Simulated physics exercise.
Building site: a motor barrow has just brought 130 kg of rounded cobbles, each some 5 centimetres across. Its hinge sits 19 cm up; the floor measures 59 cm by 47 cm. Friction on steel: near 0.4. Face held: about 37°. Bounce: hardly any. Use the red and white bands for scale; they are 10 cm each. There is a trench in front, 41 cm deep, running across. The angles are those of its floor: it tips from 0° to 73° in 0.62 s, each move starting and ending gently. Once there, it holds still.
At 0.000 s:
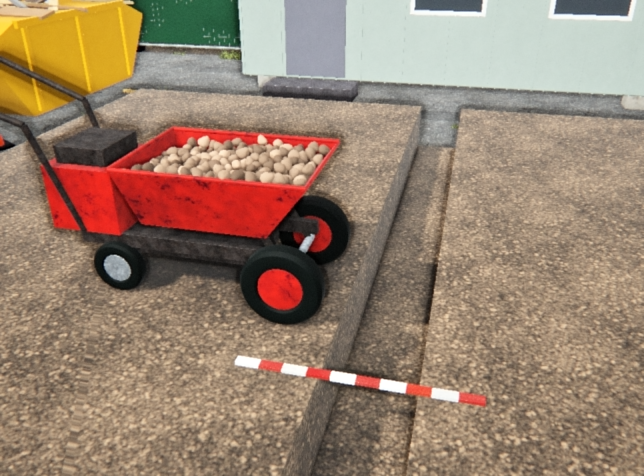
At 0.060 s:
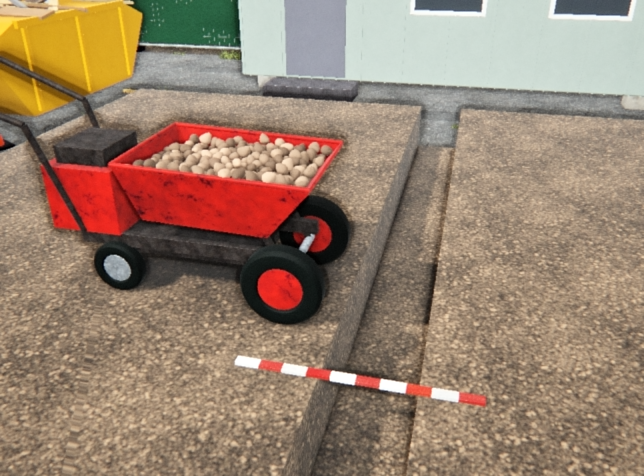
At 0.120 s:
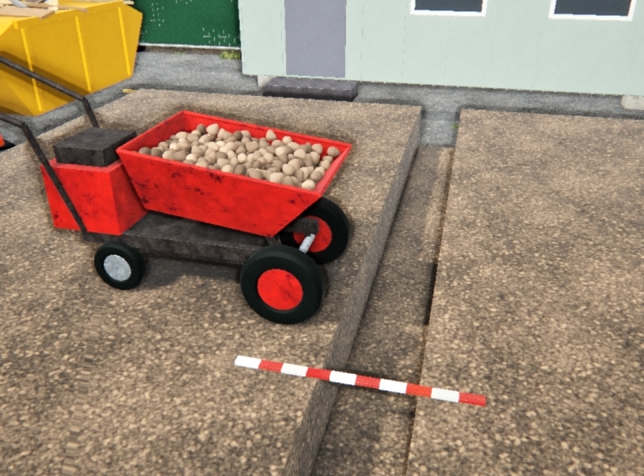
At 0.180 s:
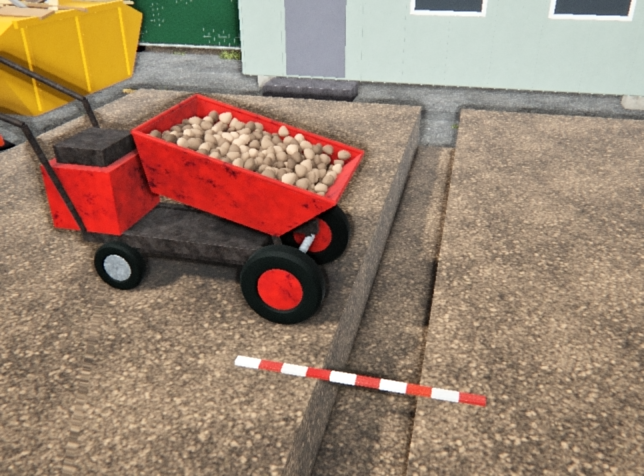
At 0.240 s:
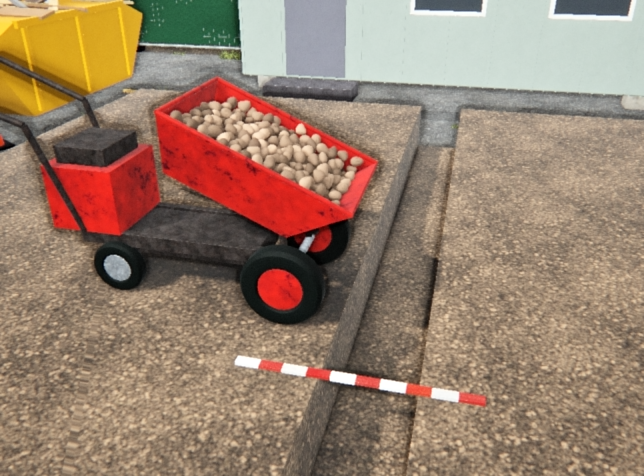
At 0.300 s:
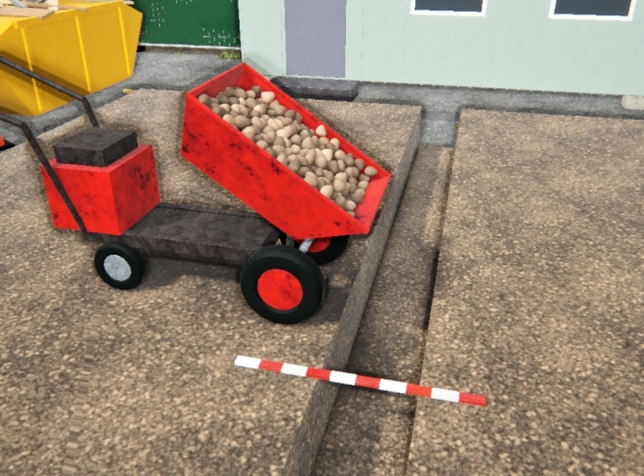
A red motor barrow standing beside a trench, its skip of rounded cobbles tilting steadily towards the right, rear end rising.
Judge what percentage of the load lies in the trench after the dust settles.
About 27 %.
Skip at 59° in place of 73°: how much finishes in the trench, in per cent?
Around 25 per cent would finish in the trench.
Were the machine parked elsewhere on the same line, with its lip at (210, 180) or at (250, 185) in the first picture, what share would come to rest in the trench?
Roughly 95 percent for the first, and 75 percent for the second.
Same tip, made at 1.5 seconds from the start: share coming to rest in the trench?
It would be near 45 percent.
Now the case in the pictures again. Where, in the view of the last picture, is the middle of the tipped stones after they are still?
Their middle lands near (488, 313).
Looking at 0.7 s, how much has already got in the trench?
At that moment: Approx. 5 %.
After 0.5 s the floor is at 61°; 100 % in the skip; the foremost stones are at (395, 227).
After 0.7 s the floor is at 73°; 64 % in the skip, 7 % in the trench, 29 % past the trench; the foremost stones are at (486, 308).
After 1.1 s the floor is at 73°; 9 % in the skip, 16 % in the trench, 74 % past the trench; the foremost stones are past the picture's edge.
After 3.0 s the floor is at 73°; 0 % in the skip, 27 % in the trench, 73 % past the trench; the foremost stones are past the picture's edge.
